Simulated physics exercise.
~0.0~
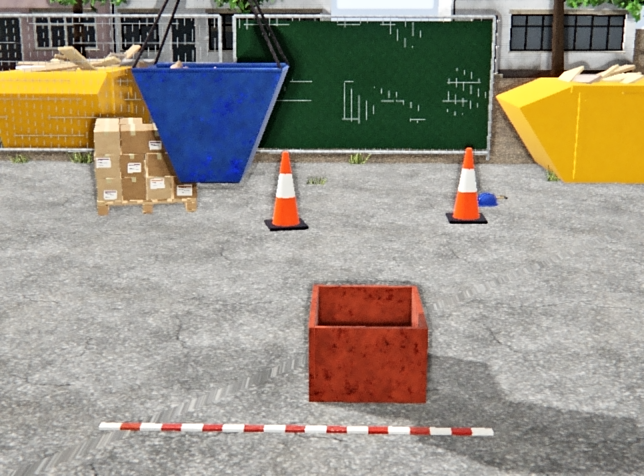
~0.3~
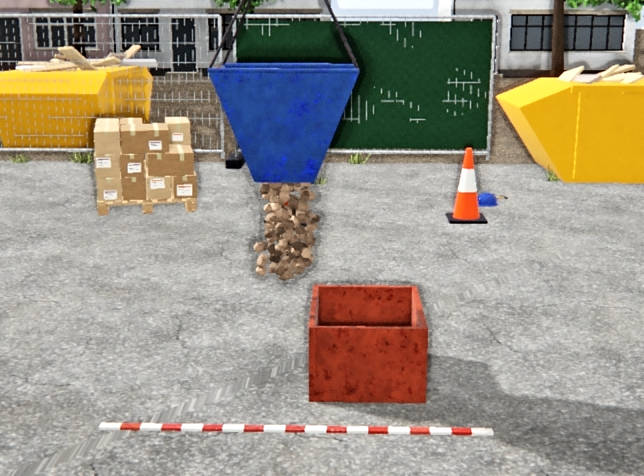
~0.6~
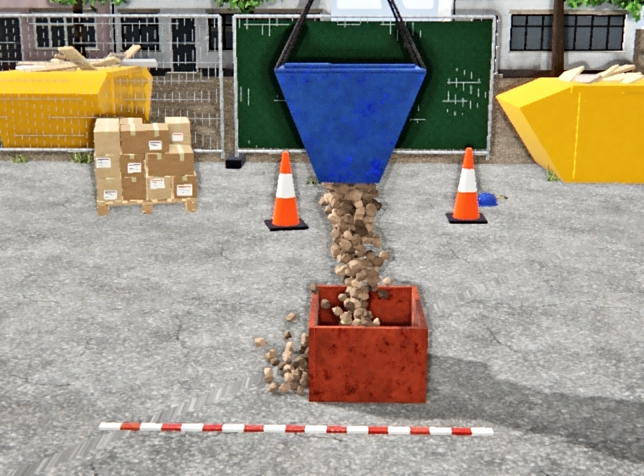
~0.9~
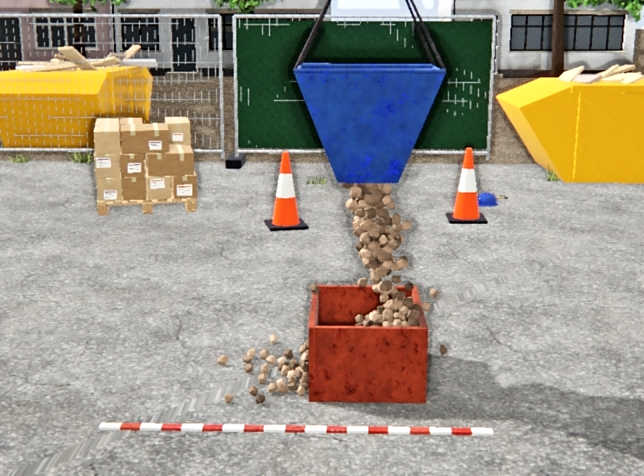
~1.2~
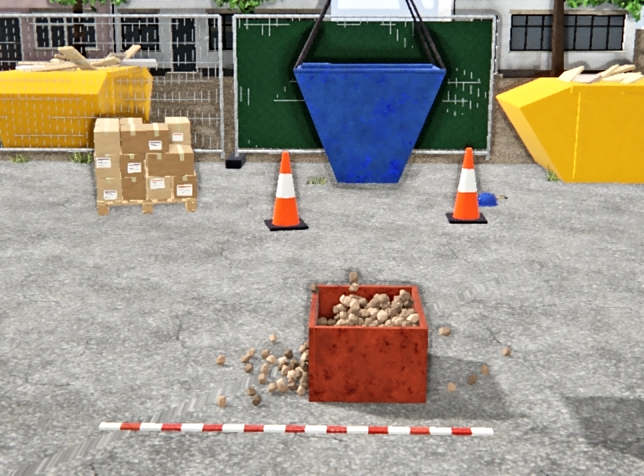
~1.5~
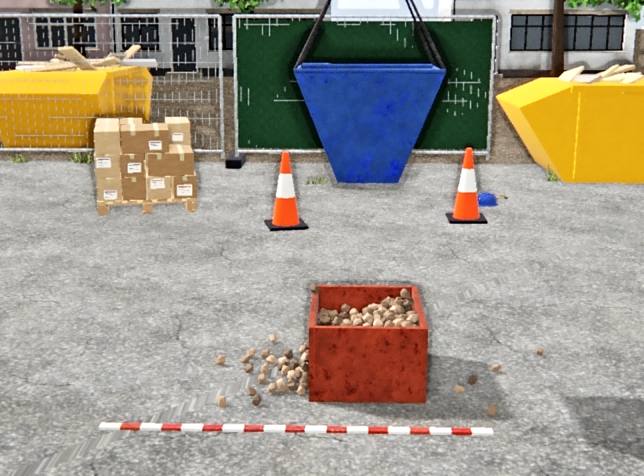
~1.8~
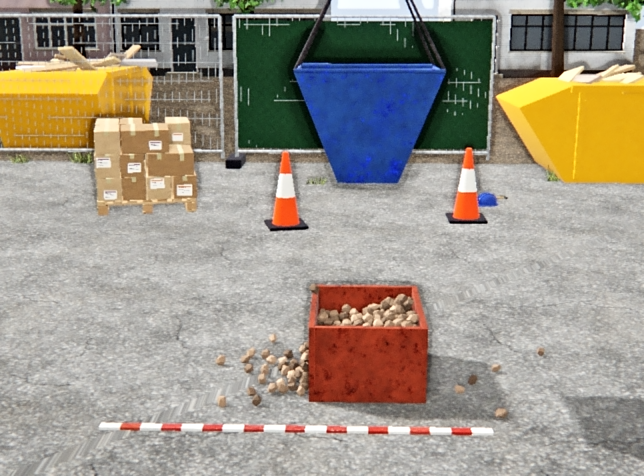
On a paved yard, a blue skip hanging from a crane moved right while brown stones poured from its bottom, some landing left of a red bin before most dropped inside; the skip stopped and emptied, and a few stones rolled off to the right.
